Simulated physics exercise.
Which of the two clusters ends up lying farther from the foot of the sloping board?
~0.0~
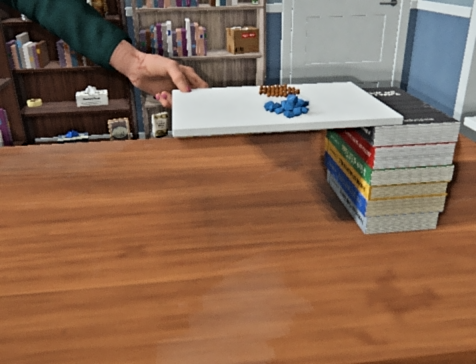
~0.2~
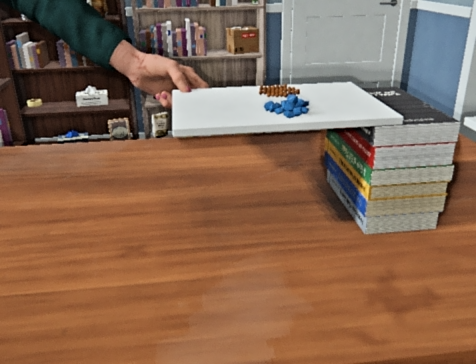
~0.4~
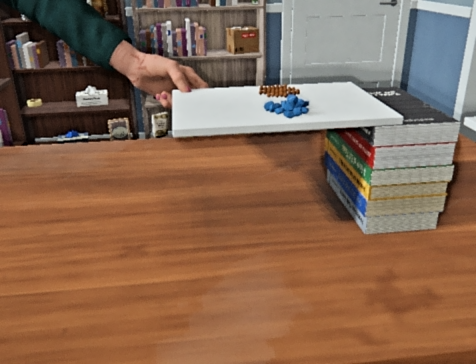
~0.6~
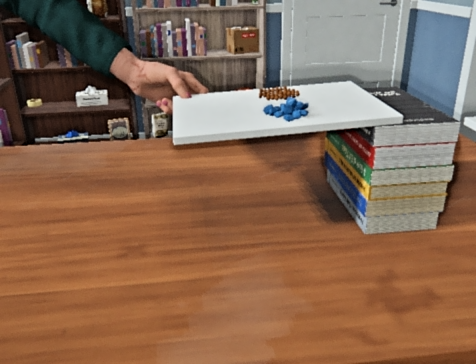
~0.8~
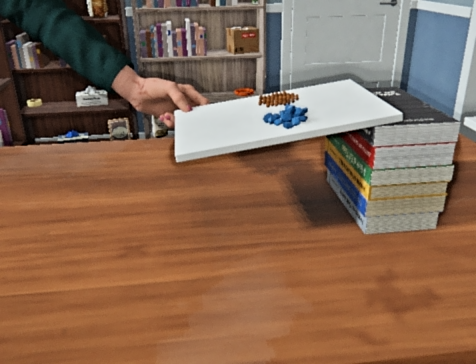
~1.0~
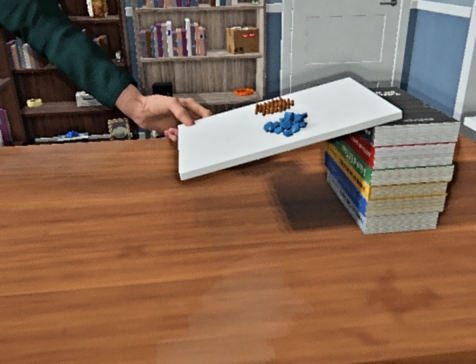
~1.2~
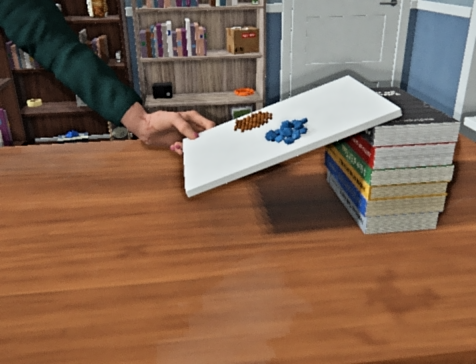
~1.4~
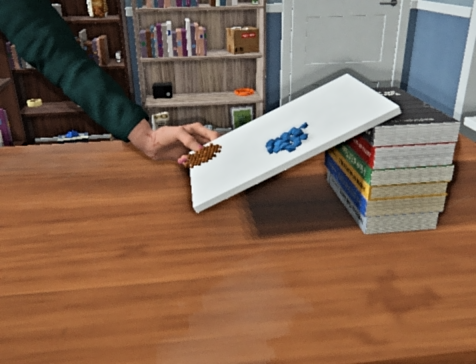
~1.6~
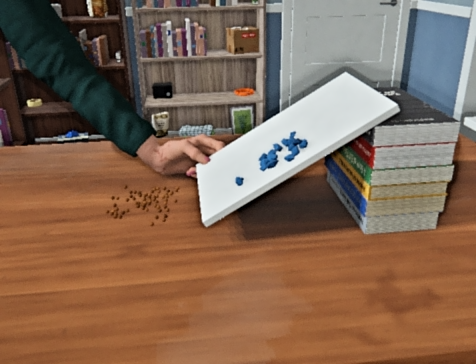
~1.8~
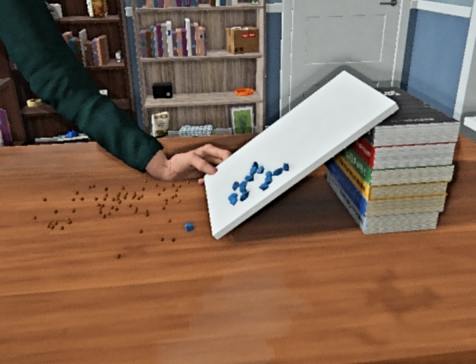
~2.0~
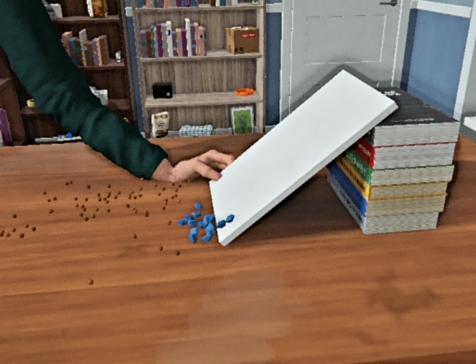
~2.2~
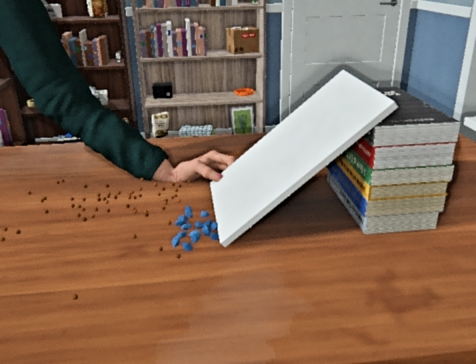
The brown bits, which started at the back of the board, end up farther out, scattered across the counter to the left, while the blue pieces stay close to the foot of the board.
